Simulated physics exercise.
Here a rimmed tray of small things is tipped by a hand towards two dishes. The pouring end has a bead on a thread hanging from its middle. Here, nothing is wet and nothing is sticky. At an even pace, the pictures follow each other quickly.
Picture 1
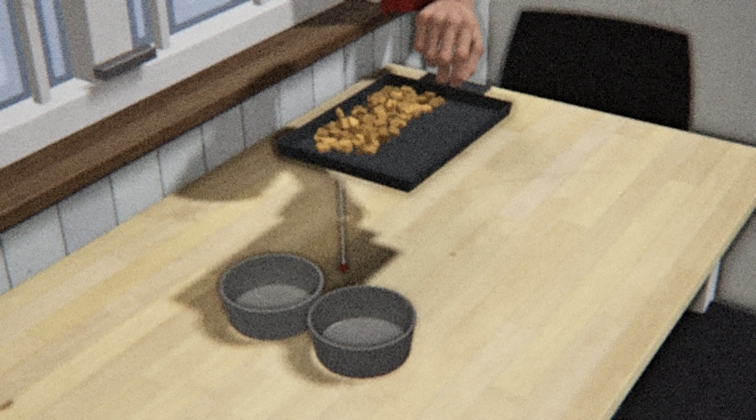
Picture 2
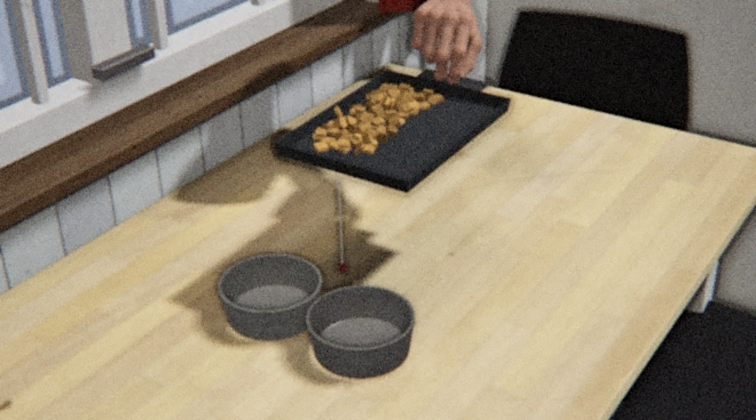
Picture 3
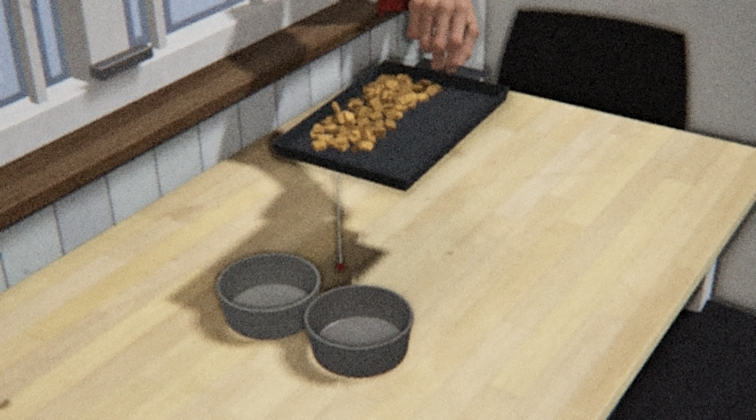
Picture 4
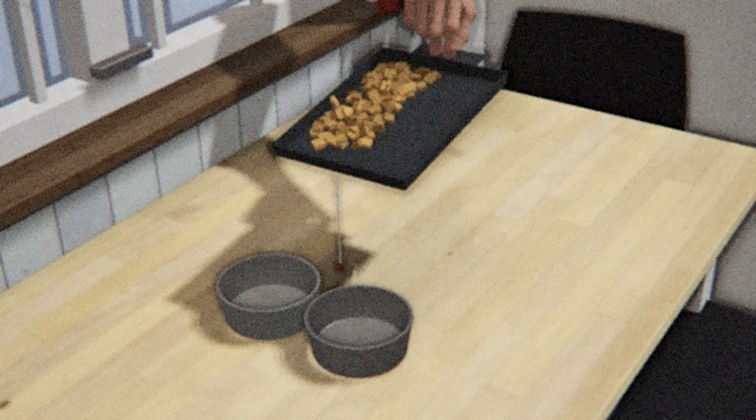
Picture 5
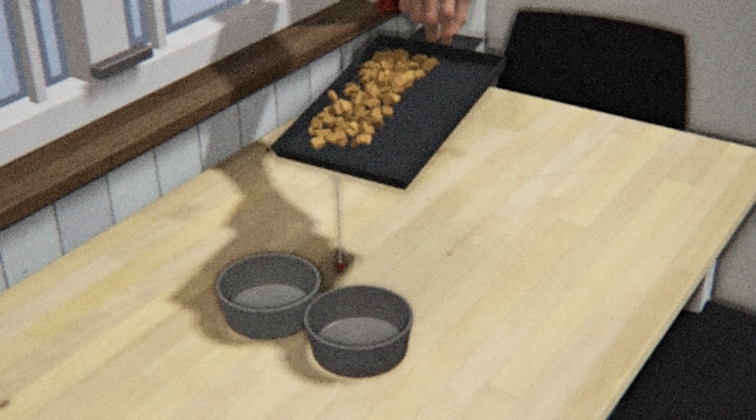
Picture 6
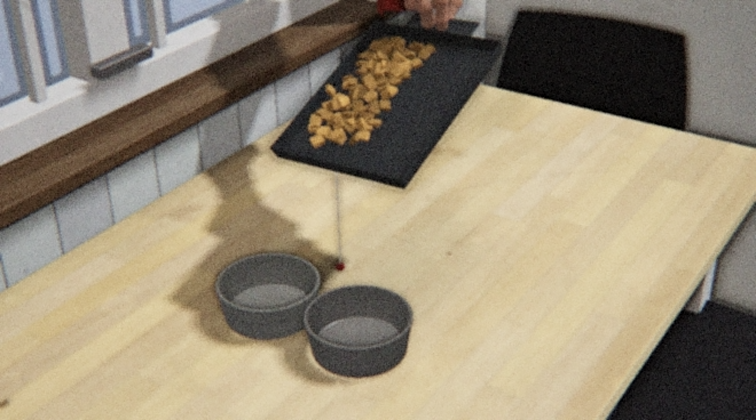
A pale wooden table beside a windowed wall with a dark wood sill is seen from above at an angle, a black chair at its far side. Two grey round dishes sit in the foreground near a small red bead on a thin thread, and a hand holds a black tray of golden-brown pieces farther back. The hand steadily raises the tray's far end, tilting it towards the dishes, while the pieces stay bunched along its left side.
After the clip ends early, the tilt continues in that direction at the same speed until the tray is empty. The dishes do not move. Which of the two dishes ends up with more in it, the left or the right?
The left one fills more.
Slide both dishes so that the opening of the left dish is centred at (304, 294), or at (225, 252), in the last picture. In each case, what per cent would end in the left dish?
First placement: Some 70 %; second placement: Some 0 %.
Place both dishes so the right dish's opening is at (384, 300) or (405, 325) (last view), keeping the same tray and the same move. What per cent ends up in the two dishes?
It would be roughly 60 per cent in the first placement and roughly 70 per cent in the second.
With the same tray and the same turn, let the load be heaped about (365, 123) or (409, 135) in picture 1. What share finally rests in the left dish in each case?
From the first start you get 80 in a hundred, from the second 60 in a hundred.
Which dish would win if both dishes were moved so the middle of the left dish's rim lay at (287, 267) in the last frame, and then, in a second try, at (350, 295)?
Well, the first try goes to the leftward dish and the second to the leftward dish.
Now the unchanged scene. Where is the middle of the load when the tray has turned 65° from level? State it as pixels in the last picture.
(306, 149).
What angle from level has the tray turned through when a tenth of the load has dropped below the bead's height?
Reading: Some 75°.
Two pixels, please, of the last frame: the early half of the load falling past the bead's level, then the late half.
Around (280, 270) first; around (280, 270) second.
Just after the last frame, tray tipped steeply; the larger part on the tray; about a tenth in the air.
A moment on, tray tipped past a quarter turn; roughly two thirds on the tray; just a few in the right dish; roughly a third in the left dish; about a tenth outside both.
Further on, tray tipped past a quarter turn; about a tenth in the right dish; the larger part in the left dish; about a tenth outside both.
When it is over, tray tipped past a quarter turn; about a tenth in the right dish; the larger part in the left dish; about a tenth outside both.
